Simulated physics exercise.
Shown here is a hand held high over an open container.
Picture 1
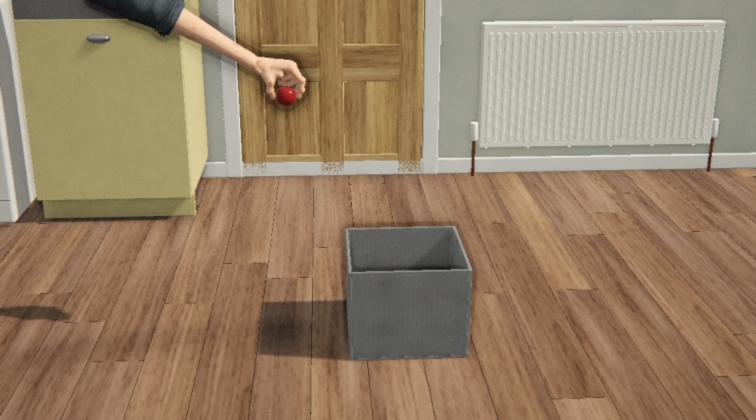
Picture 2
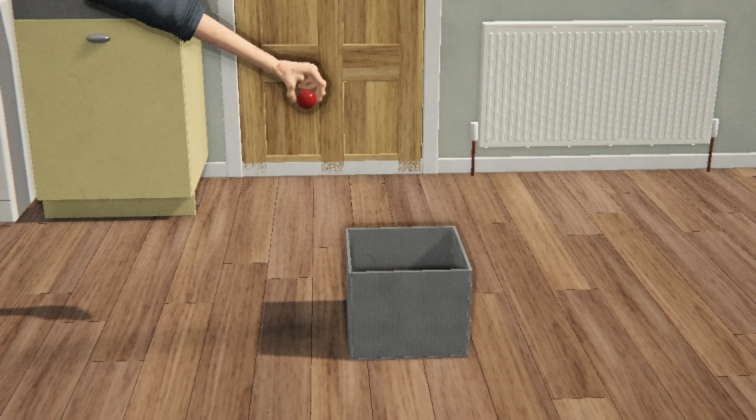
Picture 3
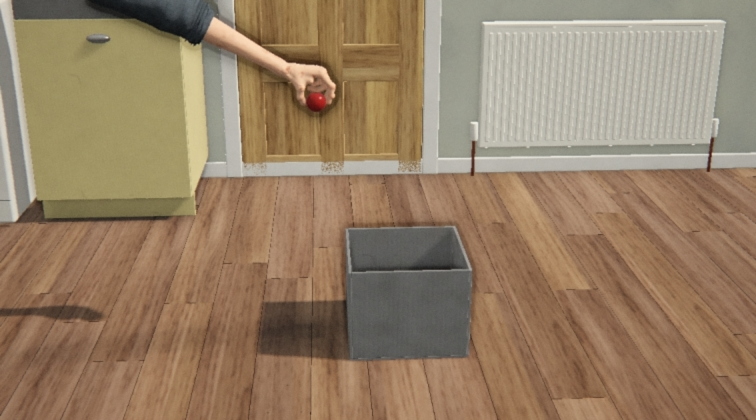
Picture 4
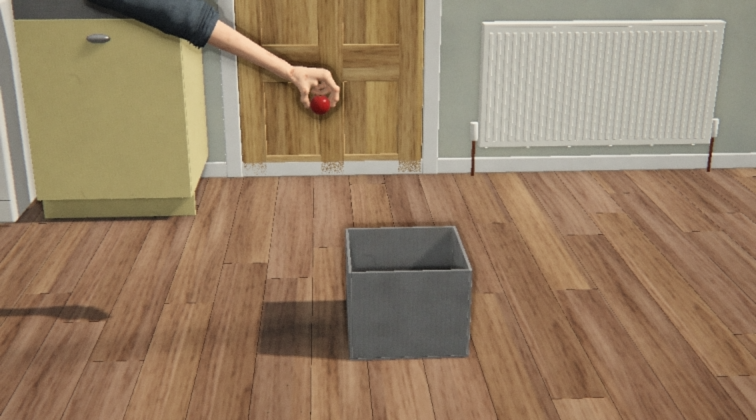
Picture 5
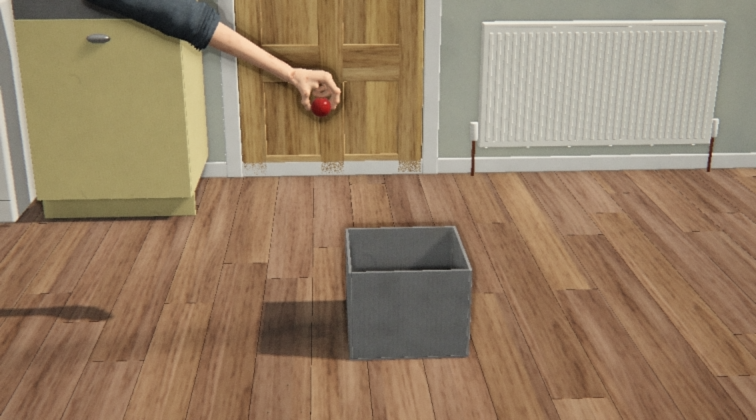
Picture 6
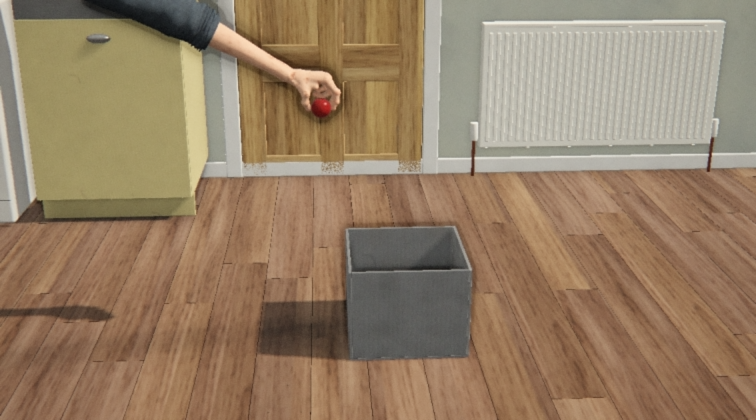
In a room with wooden flooring, a hand carries a red tomato right, then holds it still.
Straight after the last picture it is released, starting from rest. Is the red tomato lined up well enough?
What happens is that the red tomato lands off to the side.
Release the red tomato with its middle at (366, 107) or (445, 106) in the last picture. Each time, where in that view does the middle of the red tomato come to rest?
It comes to rest at (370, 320) and (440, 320).
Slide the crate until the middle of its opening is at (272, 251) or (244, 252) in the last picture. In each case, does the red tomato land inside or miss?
One after another: It is caught; misses.
Then, 0.24 s later than the last frame, red tomato dropping near (322, 176).
When it is over, the red tomato falls beside it, near (326, 325).
